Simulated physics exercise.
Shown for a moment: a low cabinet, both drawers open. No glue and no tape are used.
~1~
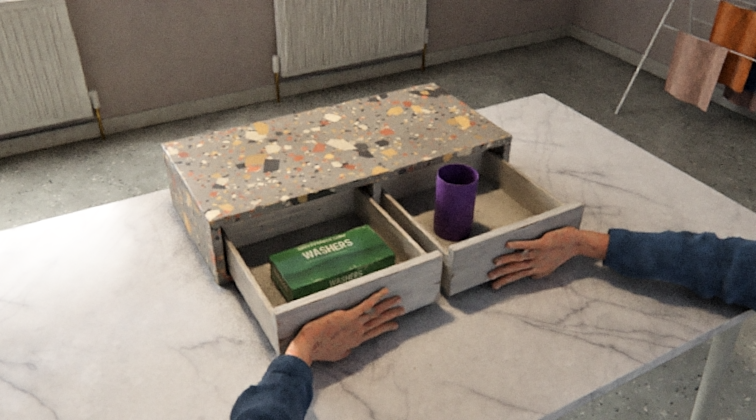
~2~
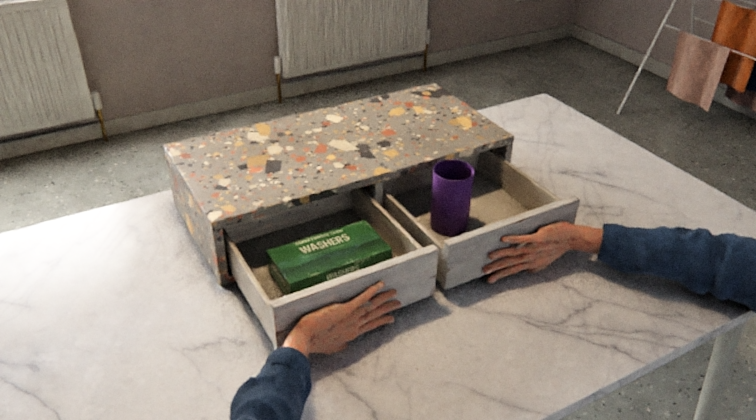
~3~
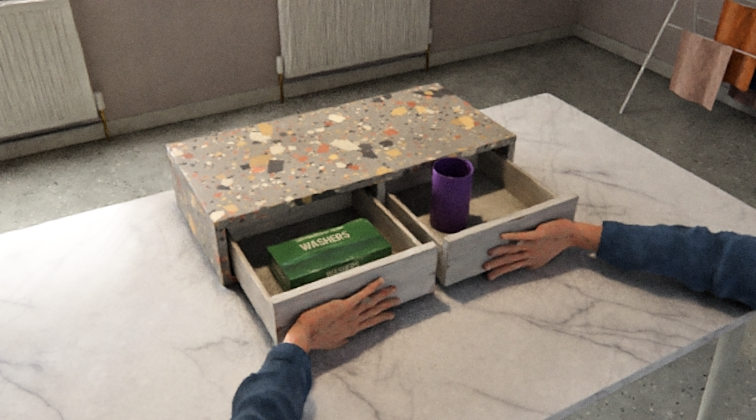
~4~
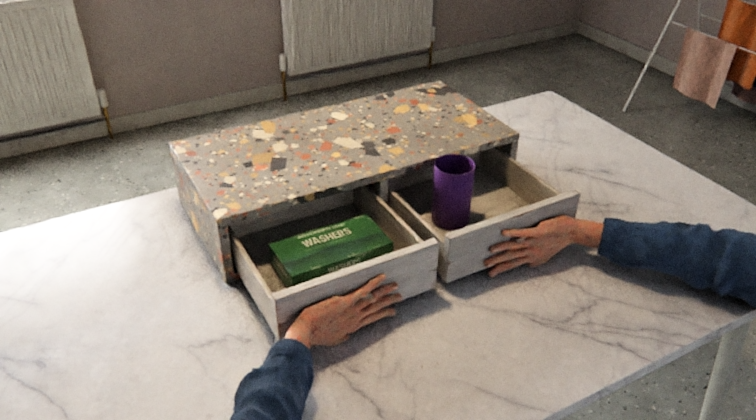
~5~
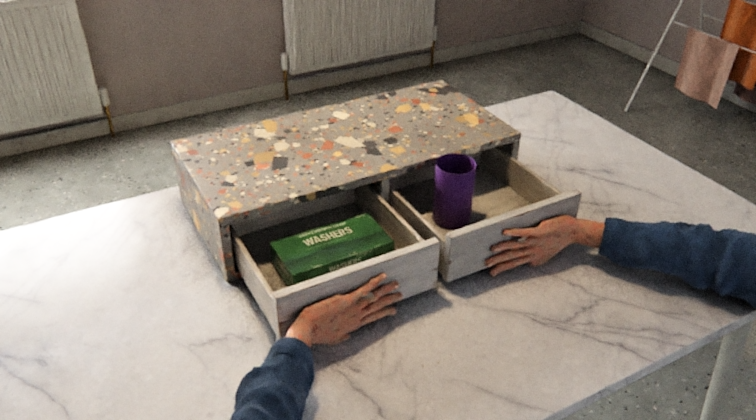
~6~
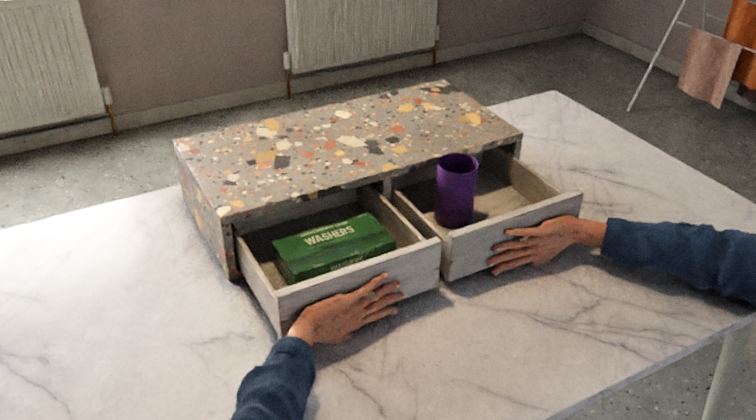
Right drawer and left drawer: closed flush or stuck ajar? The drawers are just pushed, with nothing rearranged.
Result: I'd say the right drawer ends up stuck open; I'd say the left drawer ends up fully closed.
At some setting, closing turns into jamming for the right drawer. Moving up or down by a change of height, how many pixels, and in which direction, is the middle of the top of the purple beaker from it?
Move it 12 pixels downward and it flips.
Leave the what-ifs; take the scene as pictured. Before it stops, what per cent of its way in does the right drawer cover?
Looks like some 40 per cent, give or take.
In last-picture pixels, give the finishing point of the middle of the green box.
End position, centre: Approx. (289, 193).
Then, 0.32 s past the last view, right drawer starting in; left drawer starting in.
Then, 0.50 s past the last view, right drawer stopped, still ajar; left drawer about half in.
Then, 0.76 s past the last view, right drawer stopped, still ajar; left drawer nearly in.
Finally, the right drawer stays ajar; the left drawer shuts flush.
